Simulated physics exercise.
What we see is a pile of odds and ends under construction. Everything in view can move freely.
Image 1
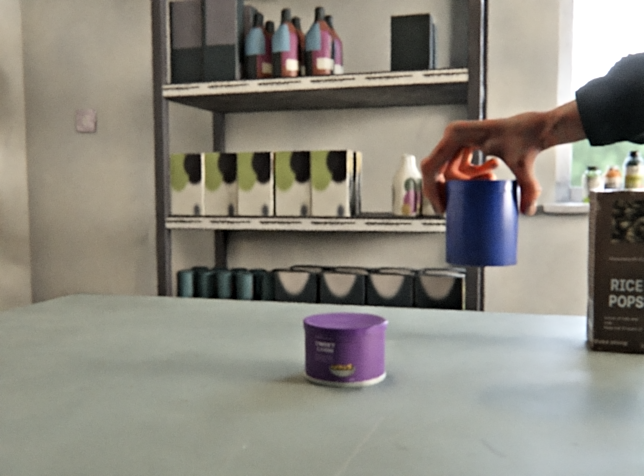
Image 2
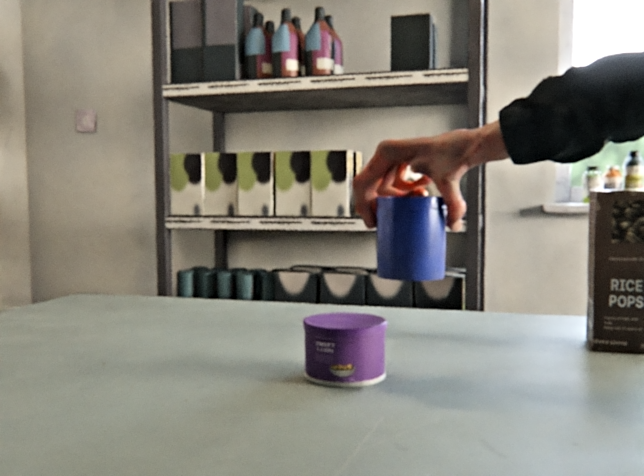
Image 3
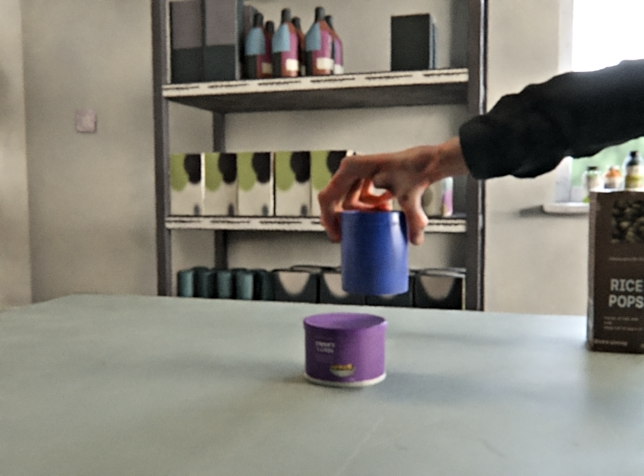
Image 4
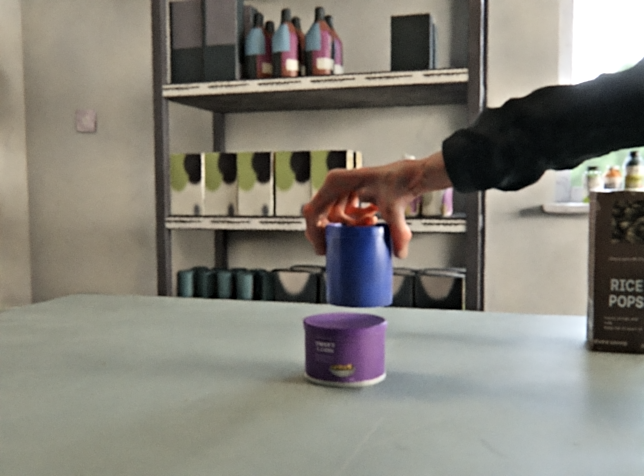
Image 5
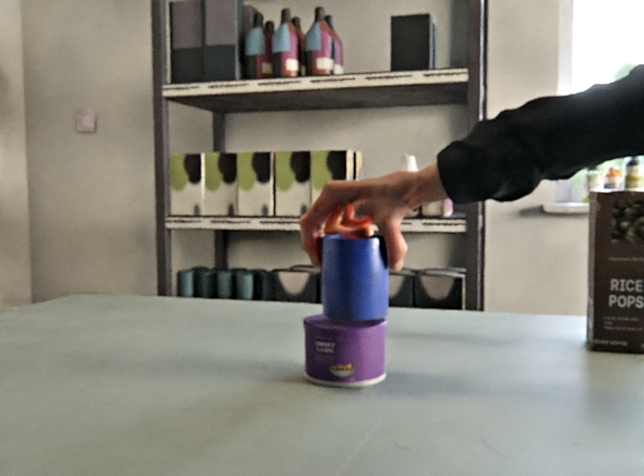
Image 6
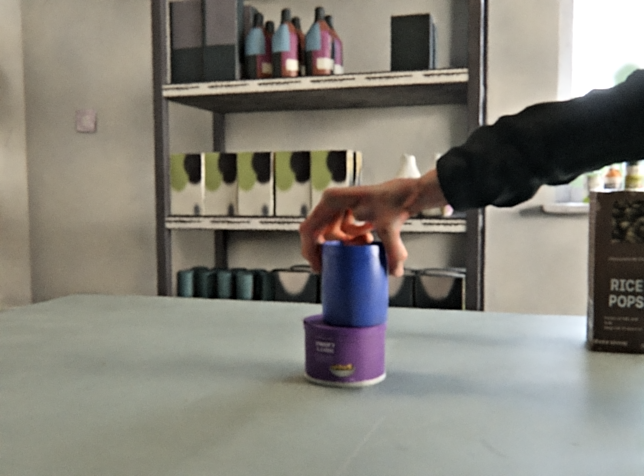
On a pale table in front of shelves of boxes and bottles, a hand in a dark sleeve holds a blue cup in the air, right of a purple tub. The hand carries the cup left and down over the tub, then sets it on top, still gripping it.
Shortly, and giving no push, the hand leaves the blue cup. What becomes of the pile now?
The build stays upright.
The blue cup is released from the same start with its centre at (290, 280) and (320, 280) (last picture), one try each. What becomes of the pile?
Result of try one: The pile tips over; result of try two: The pile remains stable.
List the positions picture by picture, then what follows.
The first picture shows still above its spot; blue cup (481, 222); purple tub (345, 347).
The second picture shows still above its spot; blue cup (411, 237); purple tub (345, 347).
The third picture shows still above its spot; blue cup (375, 251); purple tub (345, 347).
The fourth picture shows still above its spot; blue cup (359, 264); purple tub (345, 347).
The fifth picture shows still above its spot; blue cup (355, 276); purple tub (345, 347).
The sixth picture shows set down, still held; blue cup (355, 282); purple tub (345, 347).
Then, 0.50 s past the last view, nothing moves.
Then, 1.30 s past the last view, blue cup resting near (355, 283).
Finally, all 3 still in place. Final places as the last picture's camera would see them, blue cup near (355, 283). The pile holds.
